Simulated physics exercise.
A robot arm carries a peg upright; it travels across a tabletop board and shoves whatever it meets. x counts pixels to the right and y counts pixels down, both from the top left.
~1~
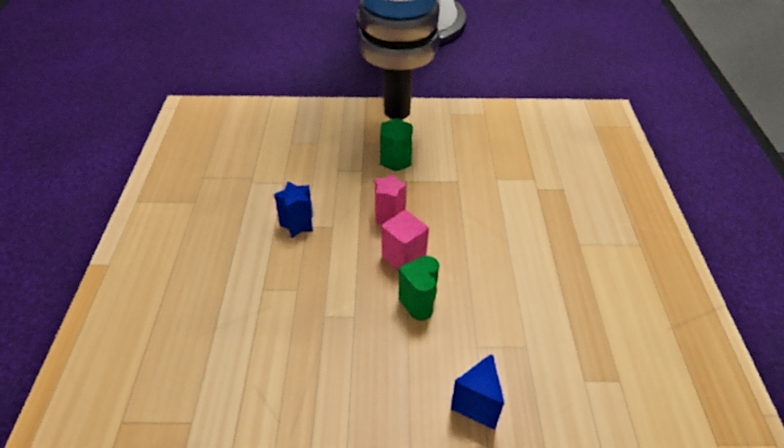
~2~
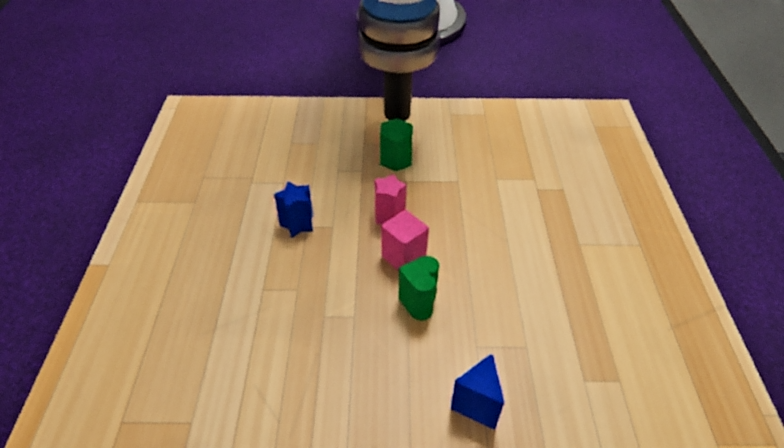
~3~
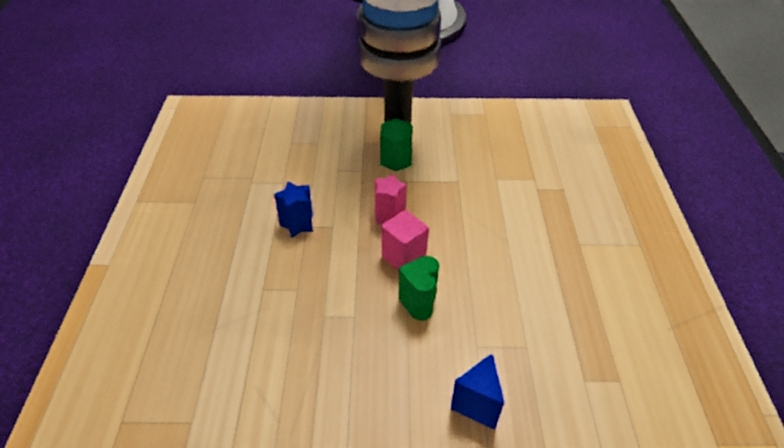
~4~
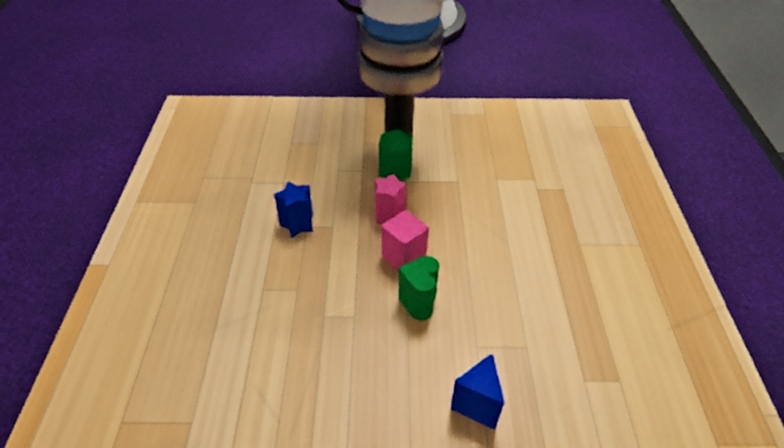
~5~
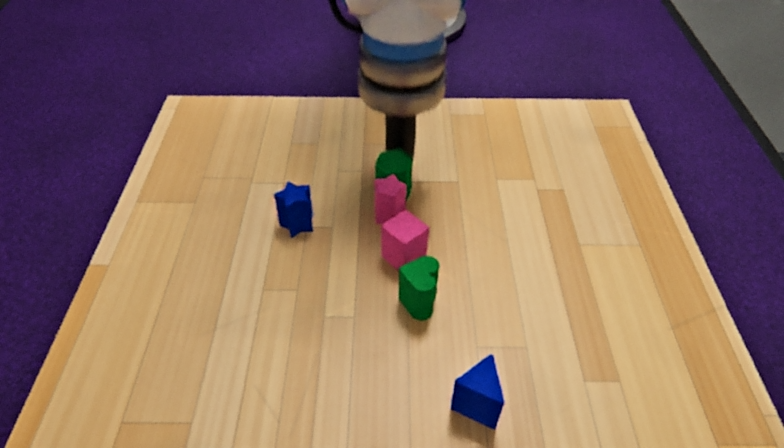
A robotic arm with a dark peg stands at the far edge of a light wooden board on purple cloth, seen from above at an angle by a still camera. Below it sit a green block, a pink star, a pink block and a green heart-shaped block, with a blue star left and a blue triangular block lower right. The peg moves nearer, pushing the upper green block close behind the pink star.
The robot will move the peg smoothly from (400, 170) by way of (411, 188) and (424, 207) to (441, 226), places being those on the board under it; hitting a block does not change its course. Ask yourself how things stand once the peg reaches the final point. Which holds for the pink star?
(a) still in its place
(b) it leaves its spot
I'll go with b - it leaves its spot.
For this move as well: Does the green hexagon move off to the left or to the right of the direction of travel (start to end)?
The green hexagon is shifted sideways to the right, facing along the path from start to end.
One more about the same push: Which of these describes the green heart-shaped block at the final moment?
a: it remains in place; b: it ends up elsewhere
Choice a: It remains in place.
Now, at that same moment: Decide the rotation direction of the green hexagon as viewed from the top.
That block twists clockwise.
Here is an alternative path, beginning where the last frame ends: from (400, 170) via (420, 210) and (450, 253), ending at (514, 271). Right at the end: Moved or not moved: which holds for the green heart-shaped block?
Its place stays the same.
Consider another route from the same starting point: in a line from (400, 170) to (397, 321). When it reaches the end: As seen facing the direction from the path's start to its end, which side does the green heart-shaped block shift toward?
Out to the left.
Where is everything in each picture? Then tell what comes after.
In the first picture, tip of the peg at (397, 112), middles of tops, pink star at (389, 185), green hexagon at (397, 129), pink four-sided block at (405, 226), green heart-shaped block at (422, 272).
In the second picture, peg at (397, 115), nothing pushed.
In the third picture, peg at (398, 122), nothing pushed.
In the fourth picture, peg at (399, 136), green hexagon at (396, 140).
In the fifth picture, peg at (400, 156), pink star at (389, 185), green hexagon at (394, 161), pink four-sided block at (405, 226), green heart-shaped block at (422, 272).
What follows on the original path. Halfway along, peg at (417, 183); pink star at (384, 203), turned 35° clockwise; green hexagon at (394, 182), turned 65° clockwise.
At the end, peg at (442, 211); pink star at (383, 205), turned 35° clockwise; green hexagon at (394, 184), turned 75° clockwise; pink four-sided block unmoved; green heart-shaped block unmoved.
